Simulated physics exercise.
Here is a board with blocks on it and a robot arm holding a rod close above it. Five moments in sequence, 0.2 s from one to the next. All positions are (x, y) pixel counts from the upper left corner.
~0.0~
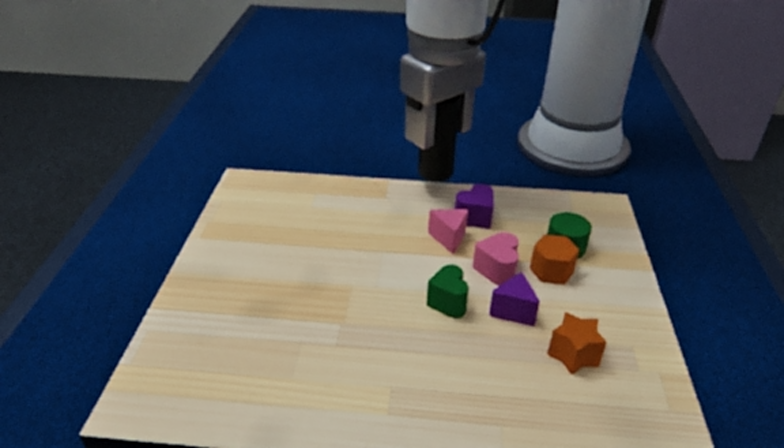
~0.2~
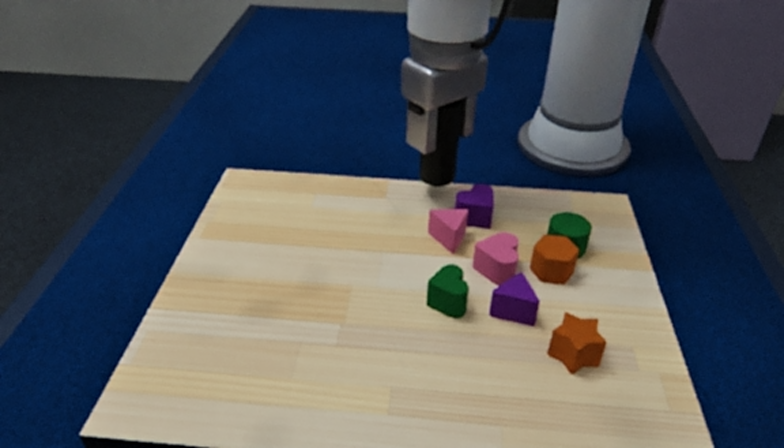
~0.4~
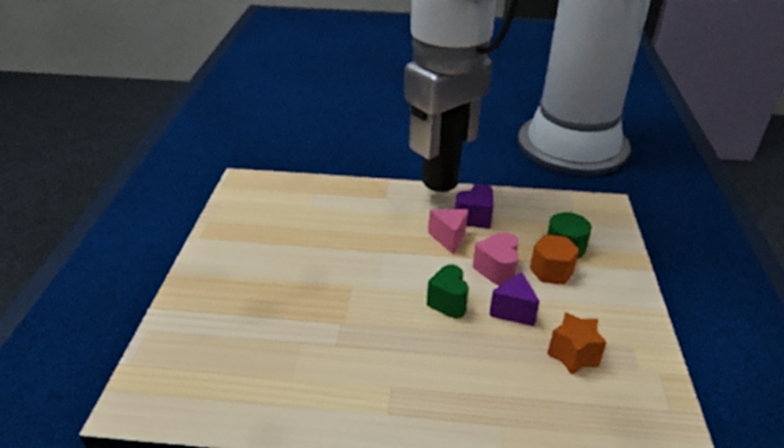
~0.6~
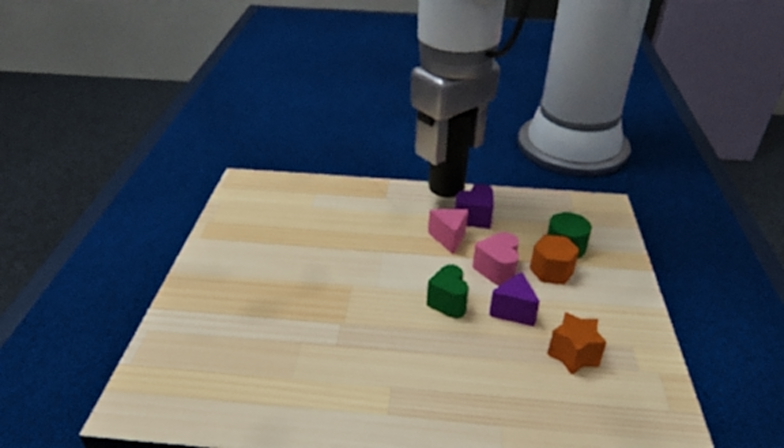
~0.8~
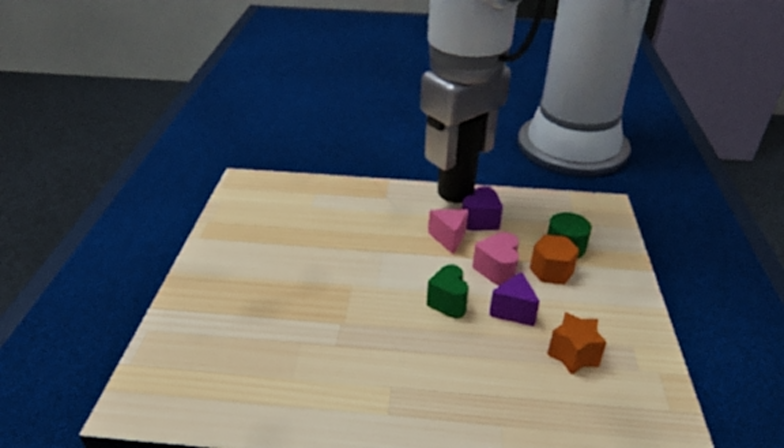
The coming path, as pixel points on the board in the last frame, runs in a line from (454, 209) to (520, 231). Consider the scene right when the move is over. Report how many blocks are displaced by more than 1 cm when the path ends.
That's two.
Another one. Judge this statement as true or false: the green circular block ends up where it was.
That is false.
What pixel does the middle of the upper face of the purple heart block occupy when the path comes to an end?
It is at (549, 224).
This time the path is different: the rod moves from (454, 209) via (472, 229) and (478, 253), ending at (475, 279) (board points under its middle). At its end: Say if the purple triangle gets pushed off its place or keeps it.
It shifts position.
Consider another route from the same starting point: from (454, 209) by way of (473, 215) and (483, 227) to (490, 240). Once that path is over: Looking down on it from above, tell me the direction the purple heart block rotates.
Counterclockwise rotation.
On the path given first. Halfway along, rod (489, 205); purple heart block (519, 210).
At the end, rod (522, 215); pink triangle unmoved; purple heart block (549, 224), turned 15° clockwise; green circular block (588, 229).
